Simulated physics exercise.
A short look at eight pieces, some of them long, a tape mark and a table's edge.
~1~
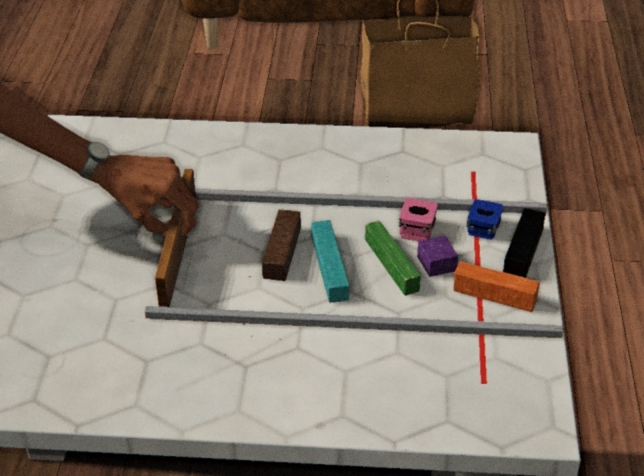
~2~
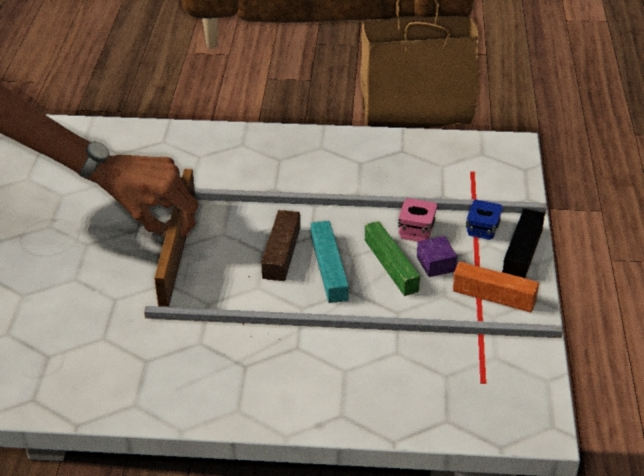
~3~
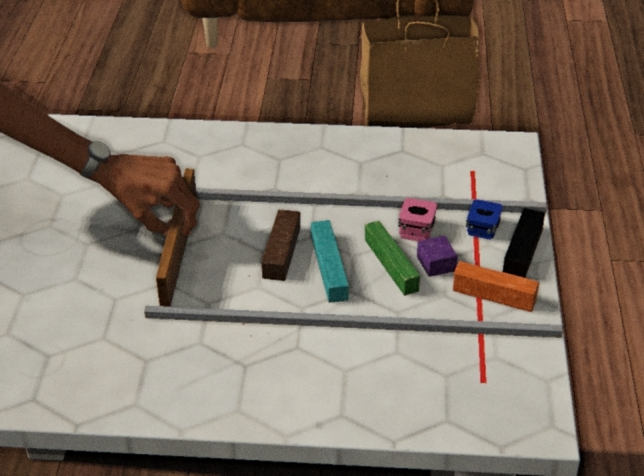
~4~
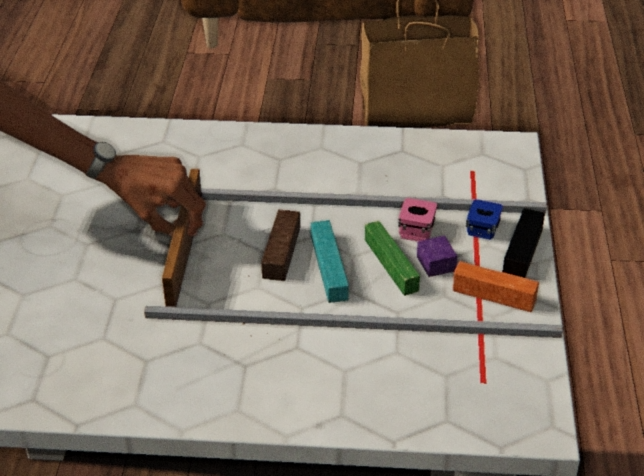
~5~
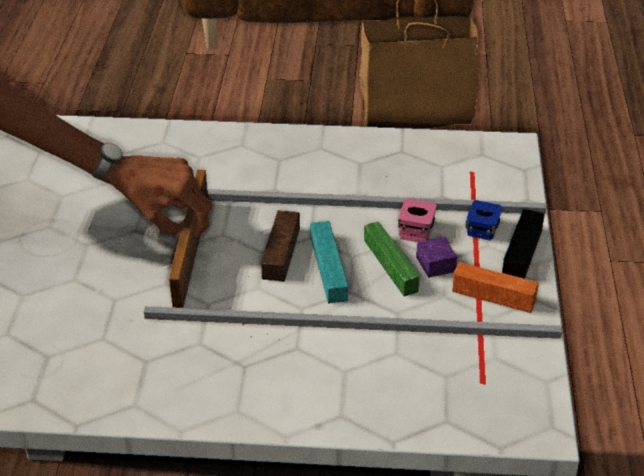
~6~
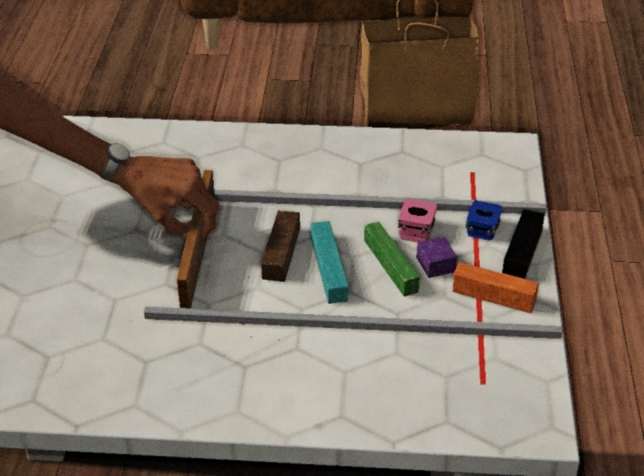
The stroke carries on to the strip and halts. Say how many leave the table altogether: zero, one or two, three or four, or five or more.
Here the number that fall off is one or two.
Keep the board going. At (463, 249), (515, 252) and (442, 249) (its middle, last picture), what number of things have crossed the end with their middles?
Past the end: 2, 5 and 0.
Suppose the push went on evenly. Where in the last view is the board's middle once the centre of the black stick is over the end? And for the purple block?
At (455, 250) for the black stick; at (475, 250) for the purple block.
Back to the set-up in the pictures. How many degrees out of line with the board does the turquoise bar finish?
Some 0 degrees.
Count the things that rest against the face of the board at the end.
In contact: 2.
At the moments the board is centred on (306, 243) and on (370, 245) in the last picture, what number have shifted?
First 2, then 5.
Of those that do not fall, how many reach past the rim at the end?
The number is 1.
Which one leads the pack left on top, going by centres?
The purple block ends nearest.
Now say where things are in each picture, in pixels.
The first picture shows black stick (525, 243); orange bar (496, 287); blue case (484, 220); board (177, 237); tape (478, 266).
The second picture shows orange bar (495, 287); turquoise bar (329, 261).
The third picture shows blue case (484, 221); pink case (417, 220).
The fourth picture shows black stick (524, 243); board (183, 236).
The fifth picture shows orange bar (495, 287); purple block (436, 257).
The sixth picture shows black stick (524, 244); orange bar (495, 288); blue case (484, 222); board (197, 238); tape (477, 267).
Early on, none off yet; black stick at rest near (524, 244); orange bar at rest near (495, 288); blue case at rest near (484, 222).
A while later, none off yet; black stick travelled a little near (538, 245); orange bar travelled a little near (543, 292); blue case moving near (489, 221).
Finally, the number that fall off is one or two; lost, orange bar and black stick.
